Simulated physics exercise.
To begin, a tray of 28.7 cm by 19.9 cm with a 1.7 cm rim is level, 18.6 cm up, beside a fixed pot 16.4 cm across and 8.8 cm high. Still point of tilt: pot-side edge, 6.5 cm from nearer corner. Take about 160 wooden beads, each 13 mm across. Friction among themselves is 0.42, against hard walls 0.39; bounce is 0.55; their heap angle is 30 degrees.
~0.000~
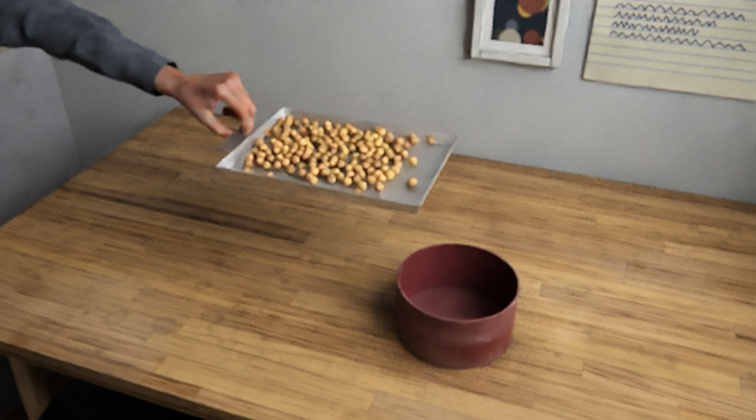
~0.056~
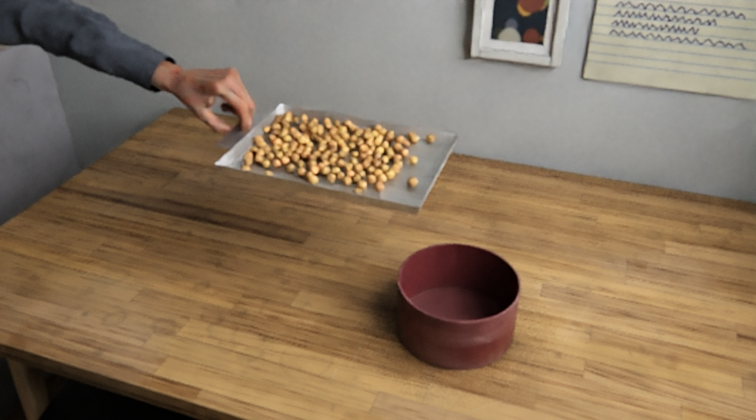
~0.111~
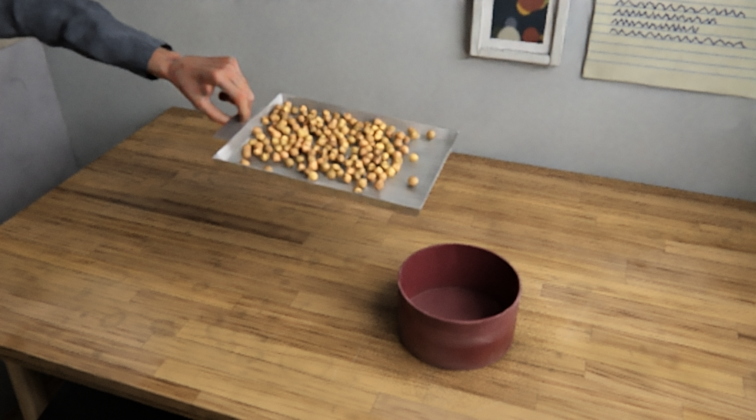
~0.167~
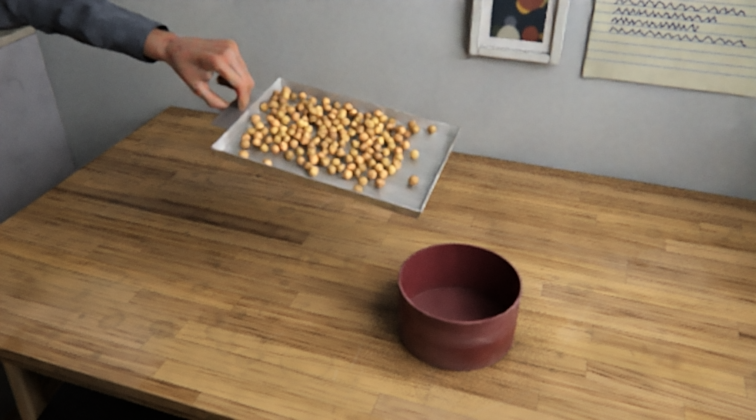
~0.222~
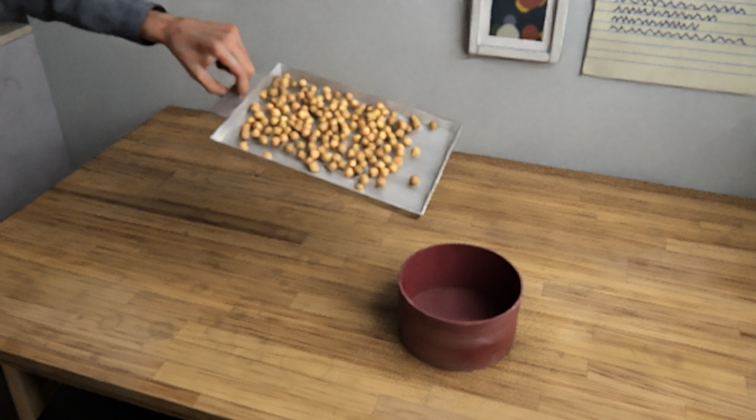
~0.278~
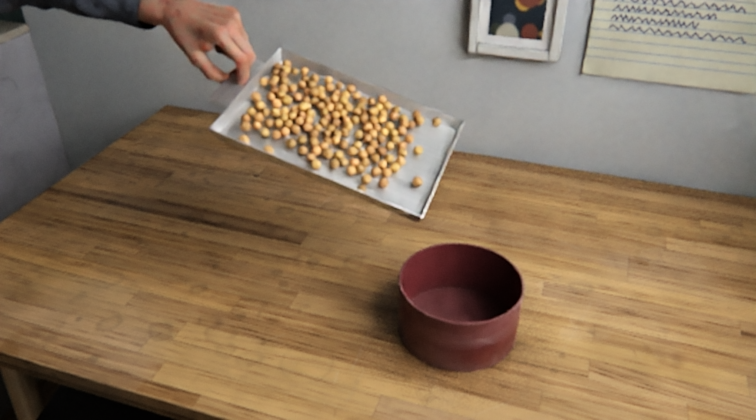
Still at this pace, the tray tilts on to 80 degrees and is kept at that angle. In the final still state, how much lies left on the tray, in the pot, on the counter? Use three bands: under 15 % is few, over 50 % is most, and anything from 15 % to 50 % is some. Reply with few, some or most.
Left on the tray: Few, pot: Most, counter: Few.
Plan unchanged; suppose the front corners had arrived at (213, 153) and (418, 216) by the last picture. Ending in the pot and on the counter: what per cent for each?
Pot 45; counter 55.
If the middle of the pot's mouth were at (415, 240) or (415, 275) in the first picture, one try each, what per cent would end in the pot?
I'd say some 20 per cent for the first and some 95 per cent for the second.
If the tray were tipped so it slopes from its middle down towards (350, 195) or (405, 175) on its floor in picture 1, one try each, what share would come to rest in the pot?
First try: About 35 percent; second try: About 65 percent.
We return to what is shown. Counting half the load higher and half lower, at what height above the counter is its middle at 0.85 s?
The halfway line is at about 20 cm.
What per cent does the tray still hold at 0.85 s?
About 65%.
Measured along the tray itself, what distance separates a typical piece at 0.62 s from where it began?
Around 11 centimetres.
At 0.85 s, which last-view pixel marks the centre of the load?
(421, 204) or thereabouts.
Then, at 0.62 s, tilt 49 degrees; the tray holds 100 %, the pot 0 %.
Then, at 0.85 s, tilt 69 degrees; the tray holds 65 %, the pot 20 %.
After 1.19 s, tilt 80 degrees; the tray holds 10 %, the pot 75 %.
At rest (2.3 s), tray 0 %, pot 95 %, counter 10 %.
